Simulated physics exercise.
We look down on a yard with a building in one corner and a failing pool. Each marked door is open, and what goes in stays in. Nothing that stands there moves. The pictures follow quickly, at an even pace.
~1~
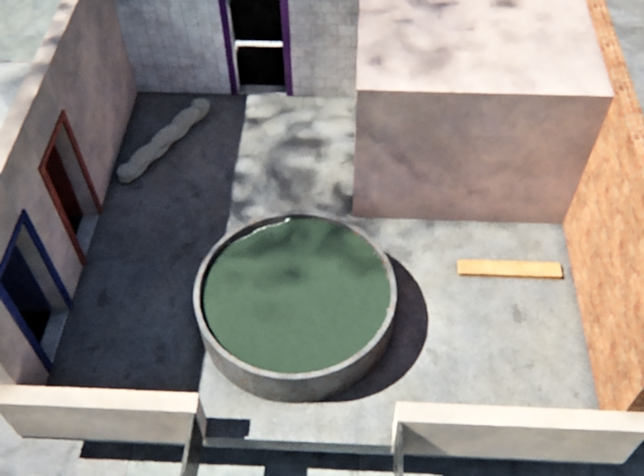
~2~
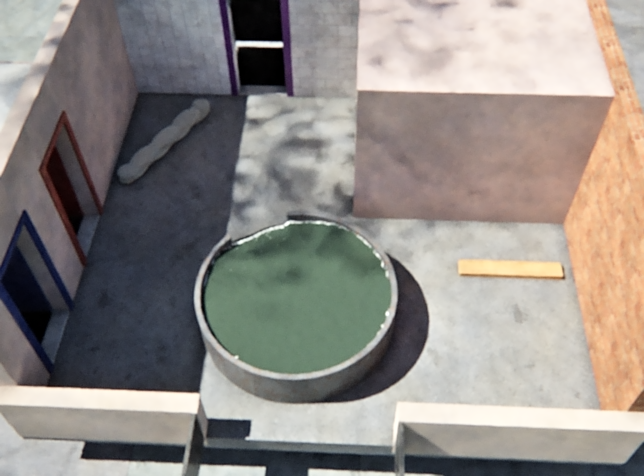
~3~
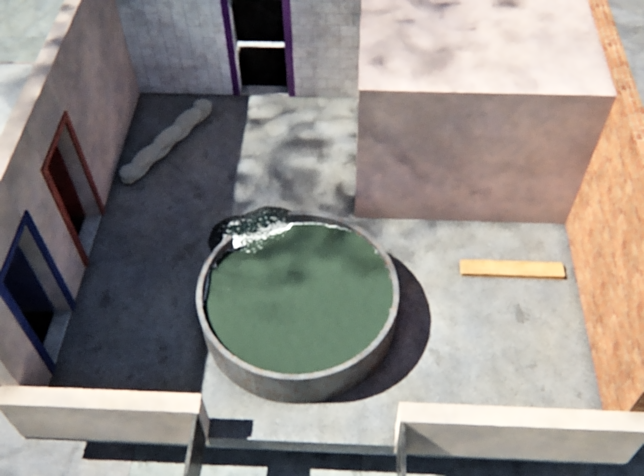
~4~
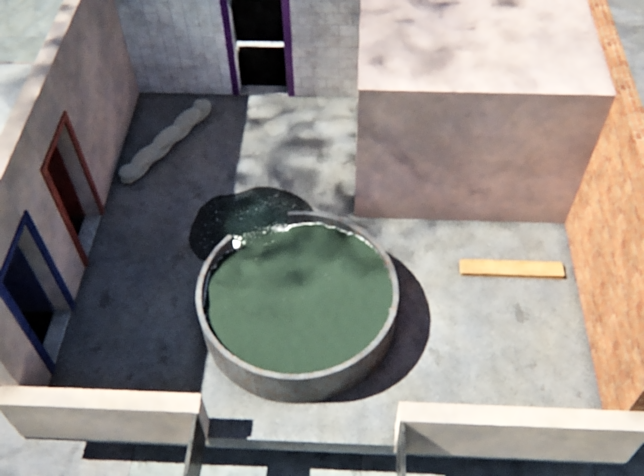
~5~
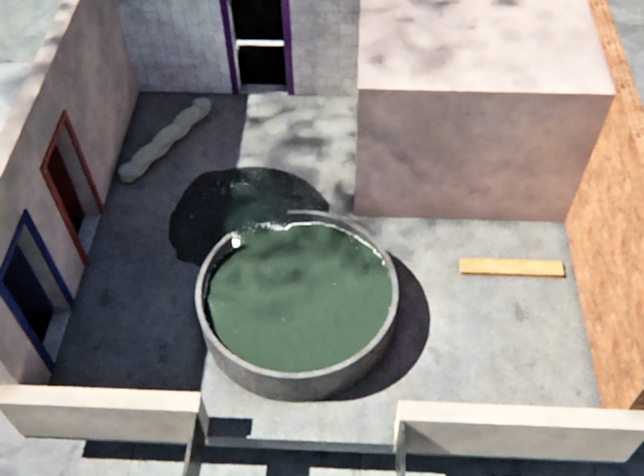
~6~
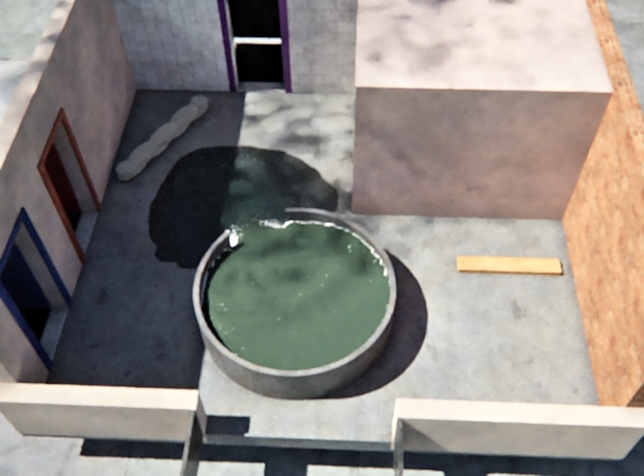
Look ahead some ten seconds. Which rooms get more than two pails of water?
One by one: The purple door lets in a lot; the red door lets in a lot; the blue door admits no more than that.
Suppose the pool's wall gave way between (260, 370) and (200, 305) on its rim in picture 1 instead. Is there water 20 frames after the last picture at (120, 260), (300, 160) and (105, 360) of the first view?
In turn: Awash, not flooded, covered.
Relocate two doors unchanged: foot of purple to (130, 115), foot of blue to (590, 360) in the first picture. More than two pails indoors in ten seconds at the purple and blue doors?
The purple one lets more in, the blue one lets less in.
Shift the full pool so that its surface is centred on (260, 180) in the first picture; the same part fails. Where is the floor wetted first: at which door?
The purple door.
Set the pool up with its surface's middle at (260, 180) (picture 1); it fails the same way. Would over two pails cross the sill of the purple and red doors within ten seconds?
The purple door is over, the red door lets less in.
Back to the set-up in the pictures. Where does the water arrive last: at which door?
The blue one.
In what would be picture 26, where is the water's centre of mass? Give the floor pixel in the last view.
At about (262, 243).
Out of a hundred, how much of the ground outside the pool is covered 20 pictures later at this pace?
Close to 45 %.
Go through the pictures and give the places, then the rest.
In the first picture, the round pool at (295, 291) is whole and still.
In the second picture, the front is at a hidden place, out from the gap on the round pool's far side.
In the third picture, the front is at (220, 228), out from the gap on the round pool's far side.
In the fourth picture, the front is at (221, 199), out from the gap on the round pool's far side.
In the fifth picture, the front is at (210, 176), out from the gap on the round pool's far side.
In the sixth picture, the front is at (194, 155), out from the gap on the round pool's far side.
A moment on, water covers 30 % of the floor; the purple door wet at the sill, nothing in, the red door not reached, the blue door not reached.
Next, water covers 40 % of the floor; the purple door over two buckets in, the red door under two buckets in, the blue door not reached.
Then, water covers 45 % of the floor; the purple door far over two buckets in, the red door over two buckets in, the blue door wet at the sill, nothing in.
Later, water covers 60 % of the floor; the purple door far over two buckets in, the red door over two buckets in, the blue door wet at the sill, nothing in.
In the end, water covers 75 % of the floor; the purple door far over two buckets in, the red door far over two buckets in, the blue door wet at the sill, nothing in.
